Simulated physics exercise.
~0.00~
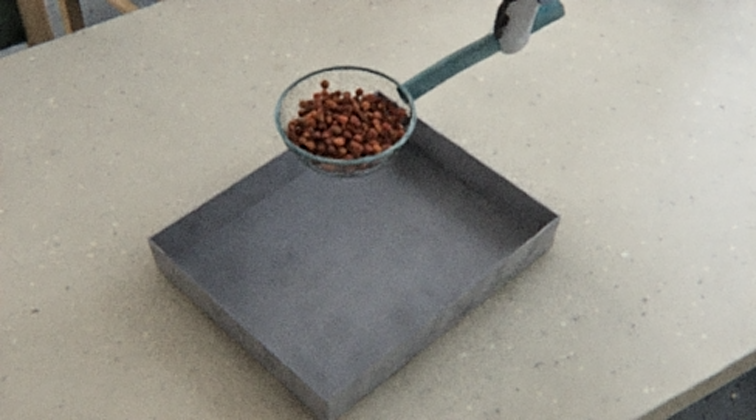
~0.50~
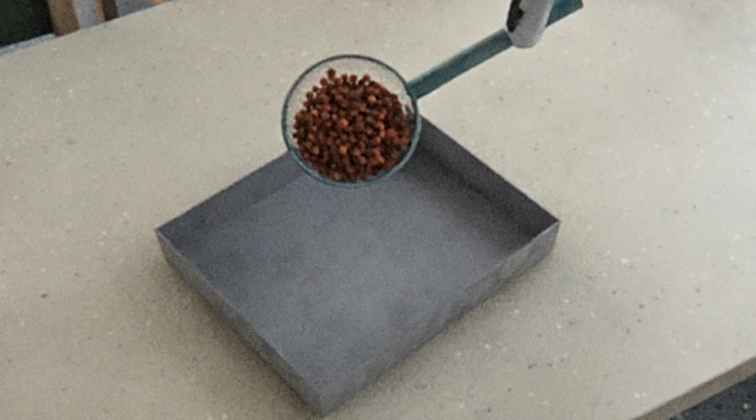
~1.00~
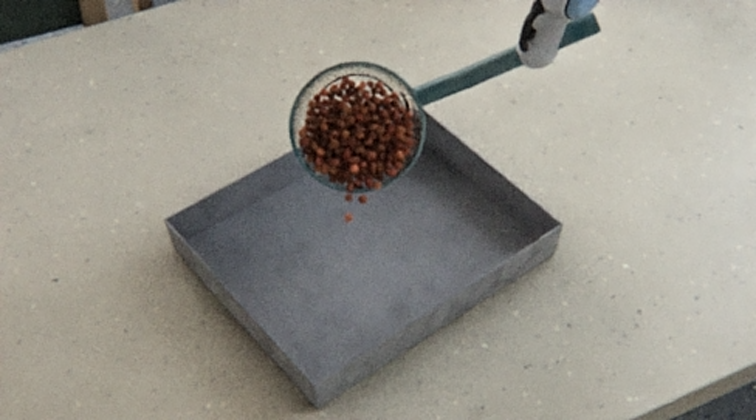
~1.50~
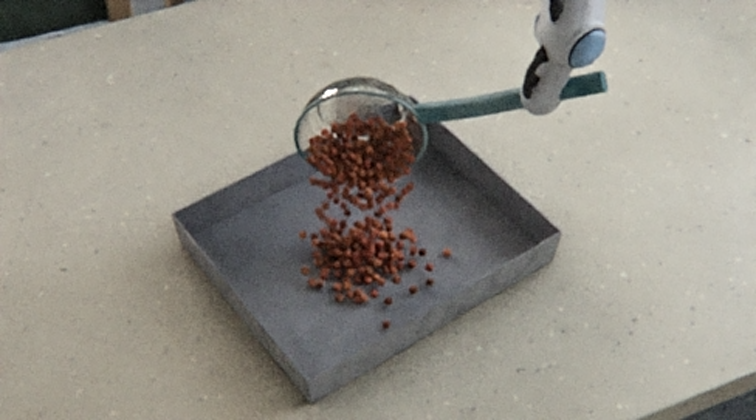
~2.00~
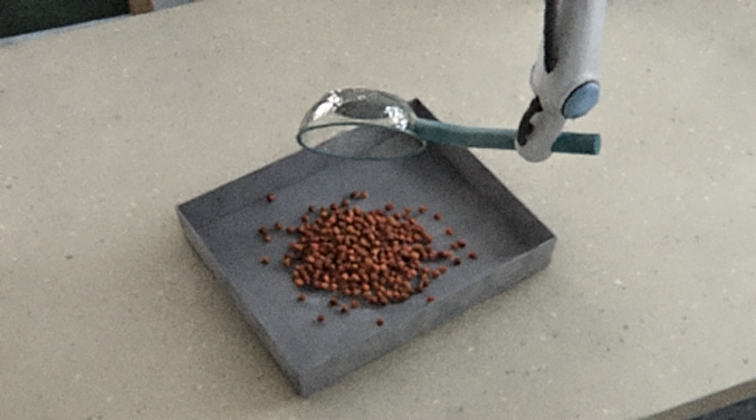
A robot arm tips a ladle over, pouring reddish-brown pellets into a grey tray until it empties.
